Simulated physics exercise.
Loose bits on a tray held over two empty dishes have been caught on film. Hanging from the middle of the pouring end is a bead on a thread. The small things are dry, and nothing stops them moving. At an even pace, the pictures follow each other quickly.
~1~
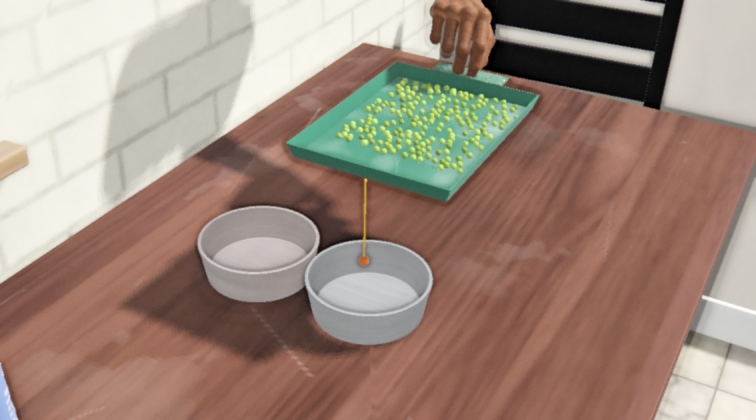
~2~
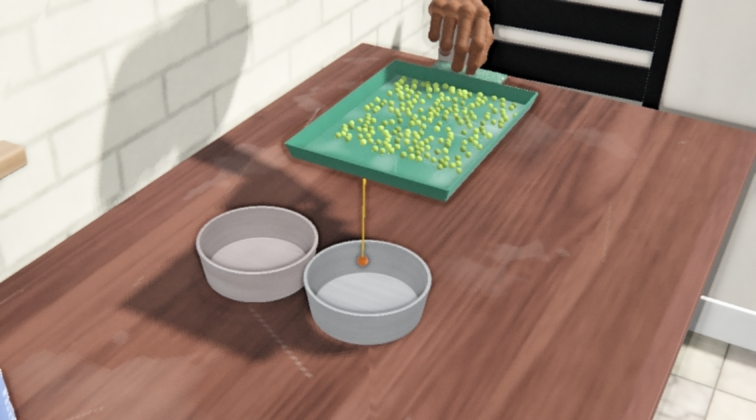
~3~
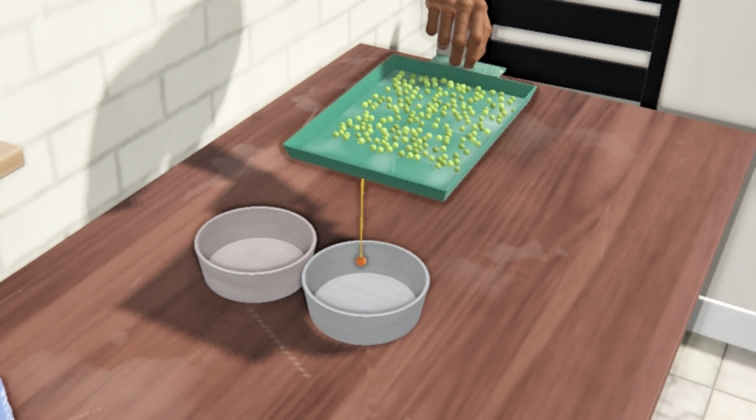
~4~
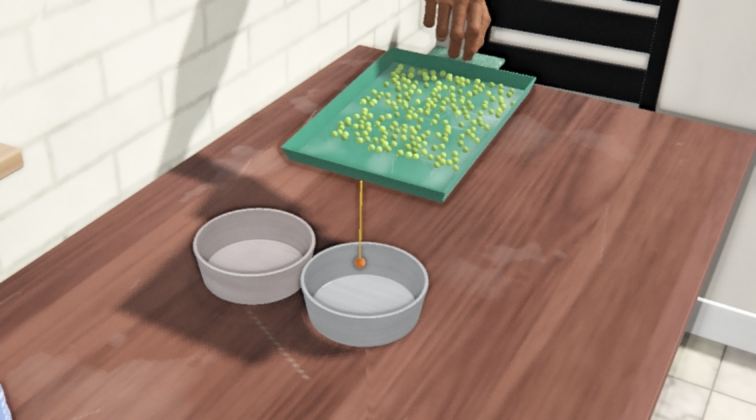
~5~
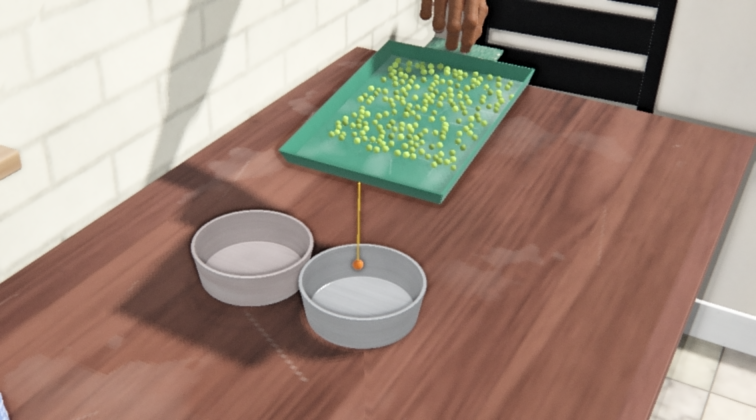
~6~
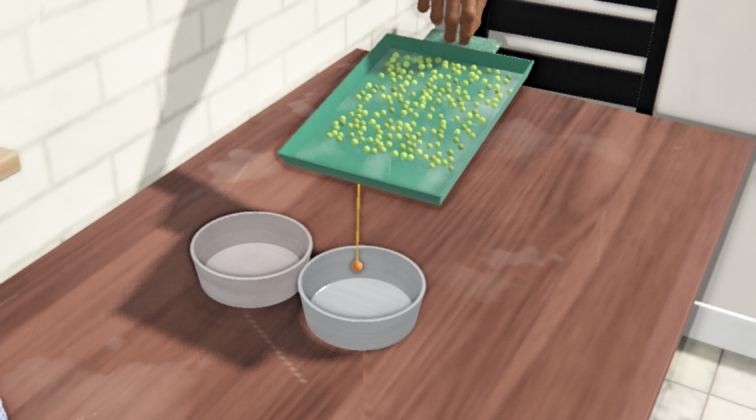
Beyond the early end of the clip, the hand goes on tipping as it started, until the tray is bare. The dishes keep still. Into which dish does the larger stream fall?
Larger portion: Right.
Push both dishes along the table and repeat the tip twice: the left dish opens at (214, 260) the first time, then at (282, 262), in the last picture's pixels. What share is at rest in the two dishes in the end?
Estimate: 90 % first, 90 % second.
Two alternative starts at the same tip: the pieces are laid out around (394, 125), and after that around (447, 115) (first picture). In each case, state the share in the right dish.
Roughly 50 per cent, and 60 per cent.
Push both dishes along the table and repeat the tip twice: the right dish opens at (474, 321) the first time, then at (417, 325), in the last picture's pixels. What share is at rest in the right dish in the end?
It comes to near 0 per cent the first time and near 10 per cent the second time.
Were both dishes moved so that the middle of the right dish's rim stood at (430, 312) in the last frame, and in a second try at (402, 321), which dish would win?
In order of the tries: The dish on the left side, then the dish on the left side.
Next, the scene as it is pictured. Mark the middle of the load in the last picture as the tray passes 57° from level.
Look close to (345, 167) in the last picture.
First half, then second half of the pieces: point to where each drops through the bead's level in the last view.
I'd say close to (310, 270) at first and close to (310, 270) later on.
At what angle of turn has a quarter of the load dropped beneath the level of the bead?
90°, roughly.
Soon, tray tipped steeply; nearly all on the tray; a stray few in the right dish; a stray few outside both; a stray few in the air.
A while on, tray tipped right over; a small part on the tray; about a third in the right dish; a small part in the left dish; about a quarter outside both; about a quarter in the air.
Towards the end, tray tipped past a quarter turn; about half in the right dish; about a quarter in the left dish; about a third outside both.
Finally, tray tipped past a quarter turn; about half in the right dish; about a quarter in the left dish; about a third outside both.
